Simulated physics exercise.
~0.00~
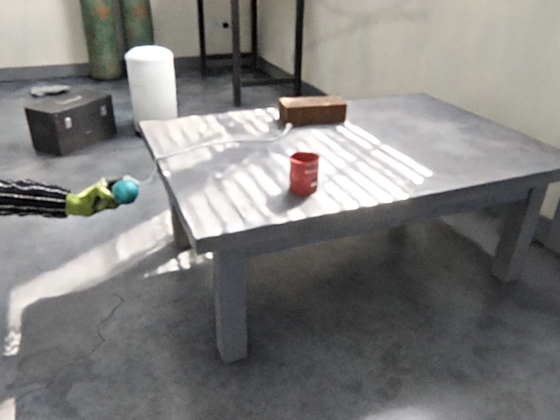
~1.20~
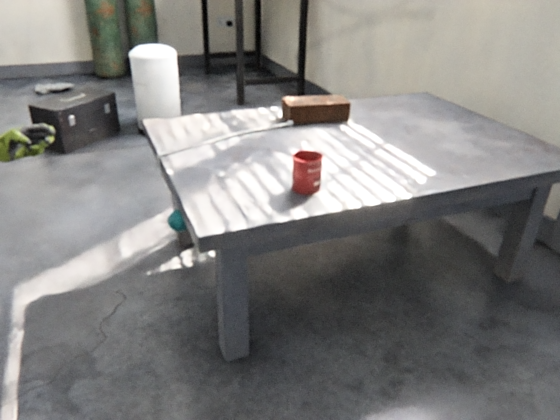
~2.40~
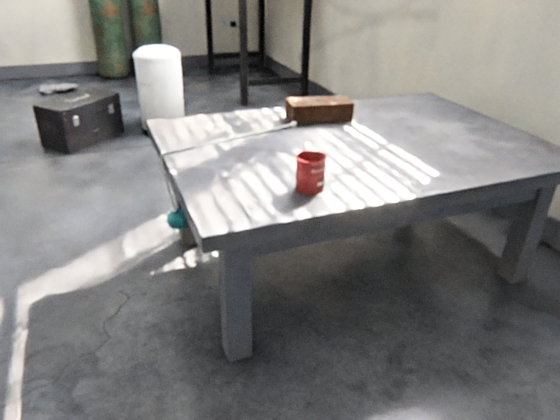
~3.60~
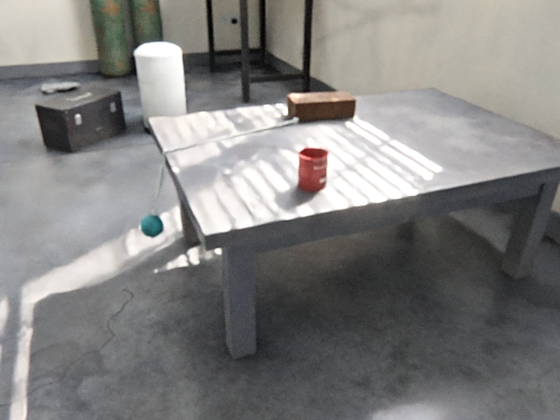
In a room with a smooth grey floor, a slightly swaying camera looks down at a grey workbench crossed by slatted sunlight. A red cup stands on top, a brown brick lies near the far edge, and a white cylinder and a dark box sit on the floor behind. At the left, a gloved hand in a striped sleeve holds a turquoise ball with a pale cord running onto the bench. The hand lets go and draws back out of view as the ball drops beside the bench end. The ball swings out to the left, still hanging in the air, while the cup and brick stay still.
